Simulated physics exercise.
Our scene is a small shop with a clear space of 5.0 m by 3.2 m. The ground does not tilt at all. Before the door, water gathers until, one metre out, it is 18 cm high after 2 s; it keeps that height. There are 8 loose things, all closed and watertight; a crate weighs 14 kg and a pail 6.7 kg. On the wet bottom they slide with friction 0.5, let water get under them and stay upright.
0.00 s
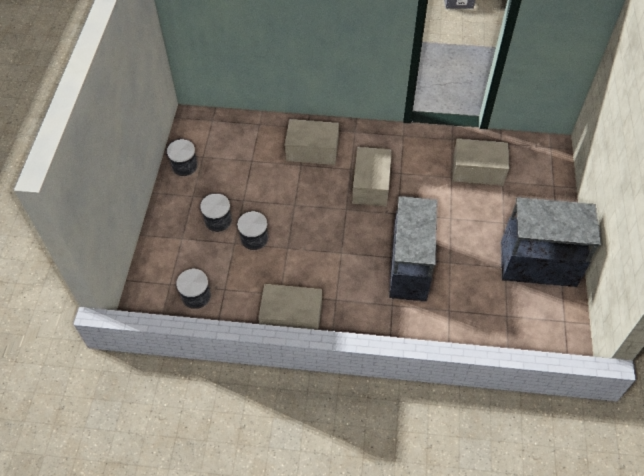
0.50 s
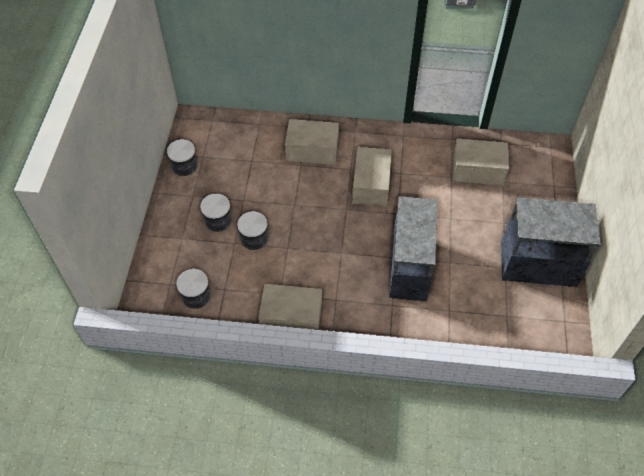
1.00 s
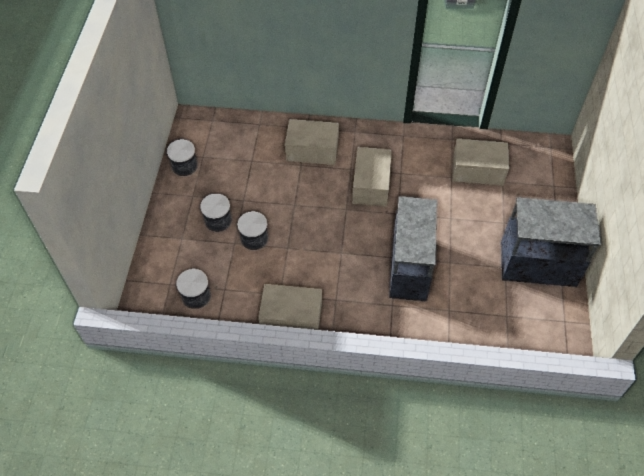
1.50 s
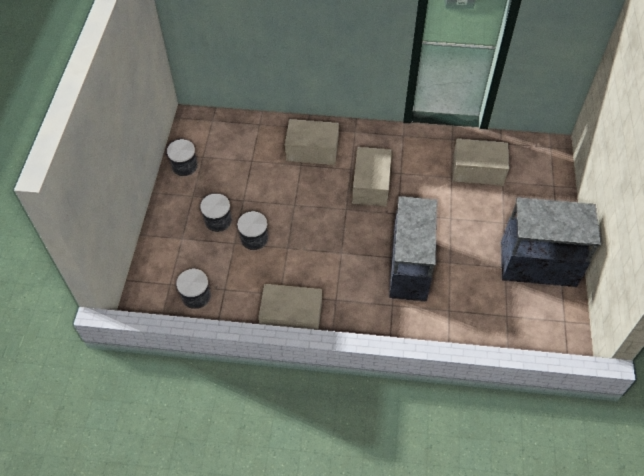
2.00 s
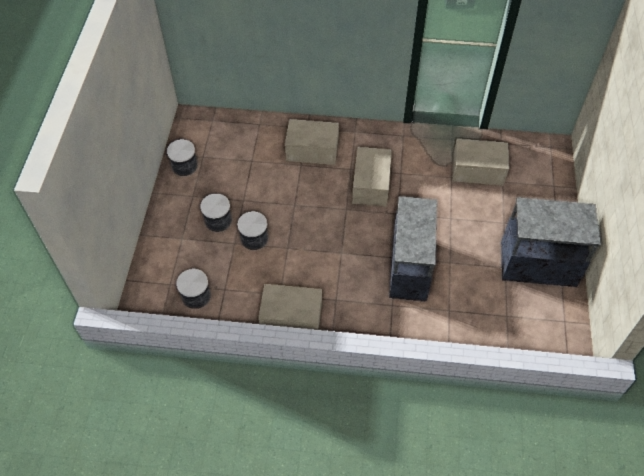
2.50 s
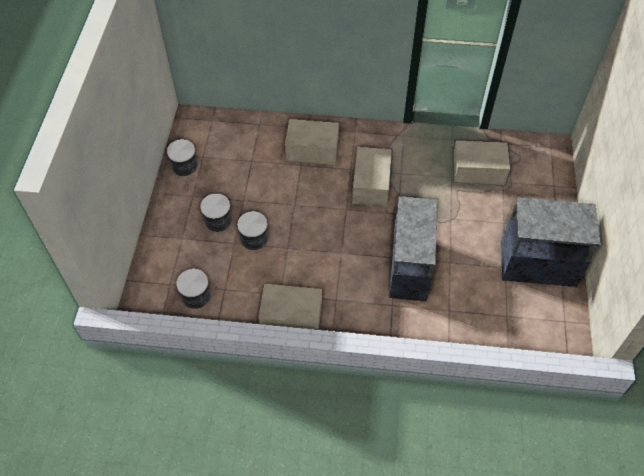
Greenish water covers the pale paving around a small walled room, seen from high above by a camera that stays still. On brown floor tiles, round grey-topped stools stand to the left, tan boxes sit about the middle and back, and two dark, grey-topped blocks stand to the right. The water deepens in colour, then a thin sheet slips through the back doorway and spreads around the nearest box, while the furnishings barely move.
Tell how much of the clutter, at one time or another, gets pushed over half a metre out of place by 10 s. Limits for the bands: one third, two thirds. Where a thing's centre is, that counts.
Lowest band: Under a third.
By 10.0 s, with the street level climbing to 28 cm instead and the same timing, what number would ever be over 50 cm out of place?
I count 5 of them in that case.
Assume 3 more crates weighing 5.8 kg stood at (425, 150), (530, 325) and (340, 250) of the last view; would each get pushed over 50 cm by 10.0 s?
Sequence: Above the line / below the line / above the line.
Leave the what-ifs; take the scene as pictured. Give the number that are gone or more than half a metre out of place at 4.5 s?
By my reckoning, 1.
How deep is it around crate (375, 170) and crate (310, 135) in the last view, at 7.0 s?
Close to 4 and 1 centimetres.
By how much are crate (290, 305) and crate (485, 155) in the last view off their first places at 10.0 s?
They've ended up 20 cm and 80 cm away, in that order.
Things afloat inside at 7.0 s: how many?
It comes to 1 of them.
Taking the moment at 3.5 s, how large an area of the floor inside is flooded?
My estimate is roughly 4.5 m2.
After 3.5 s 1 of 8 are over 50 cm from their spots; 0 afloat.
After 4.5 s 1 of 8 are over 50 cm from their spots; 0 afloat.
After 7.0 s 1 of 8 are over 50 cm from their spots; 1 afloat.
After 10.0 s 1 of 8 are over 50 cm from their spots, and 1 have been at some point; 2 afloat.
